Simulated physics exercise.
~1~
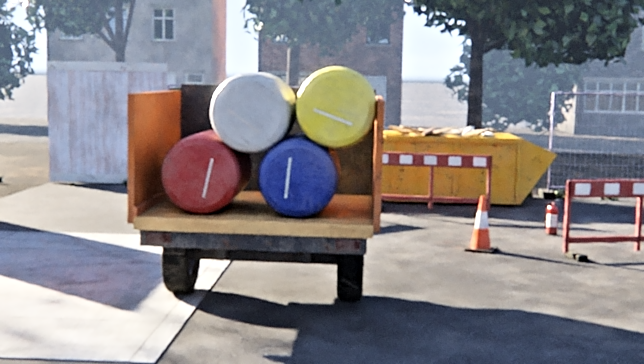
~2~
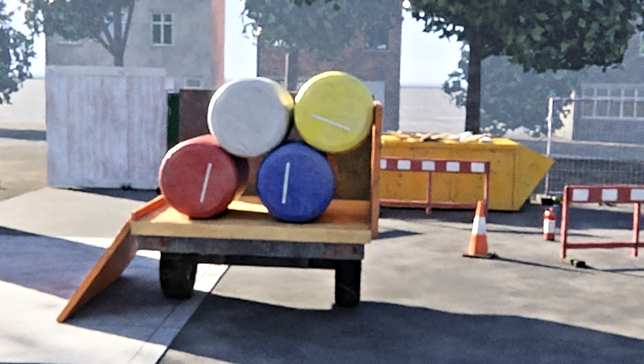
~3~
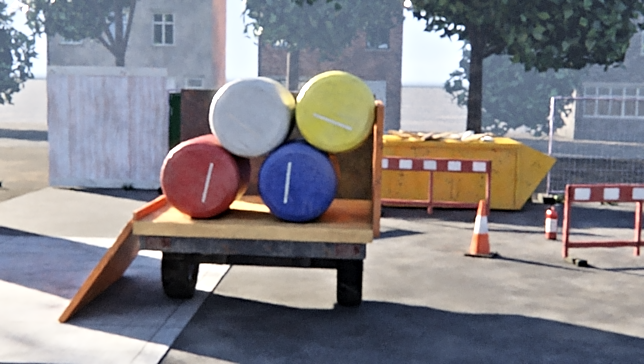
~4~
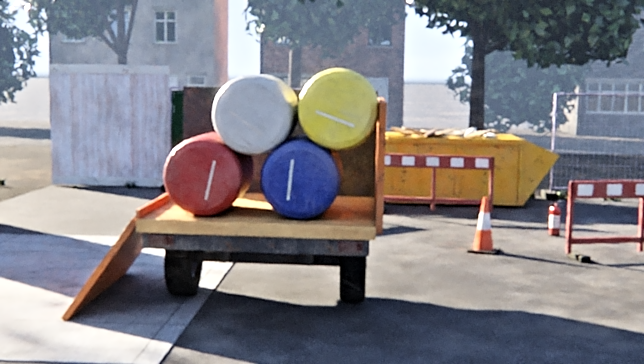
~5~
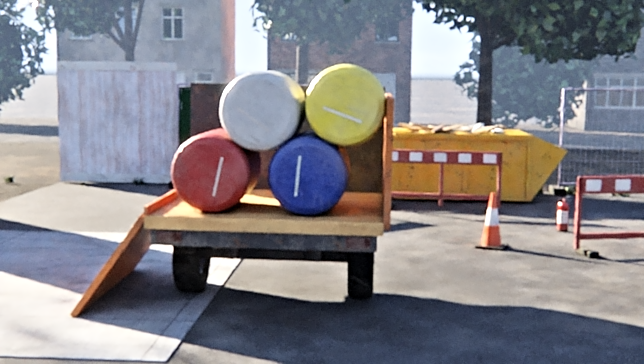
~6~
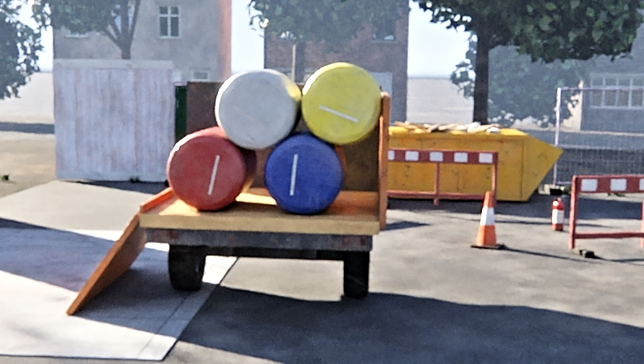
A farm trailer stood parked with its back to us, carrying a red, a white, a yellow and a blue bale in a stack, when its left side board dropped open quickly; the bales barely moved and all four stayed on the deck.
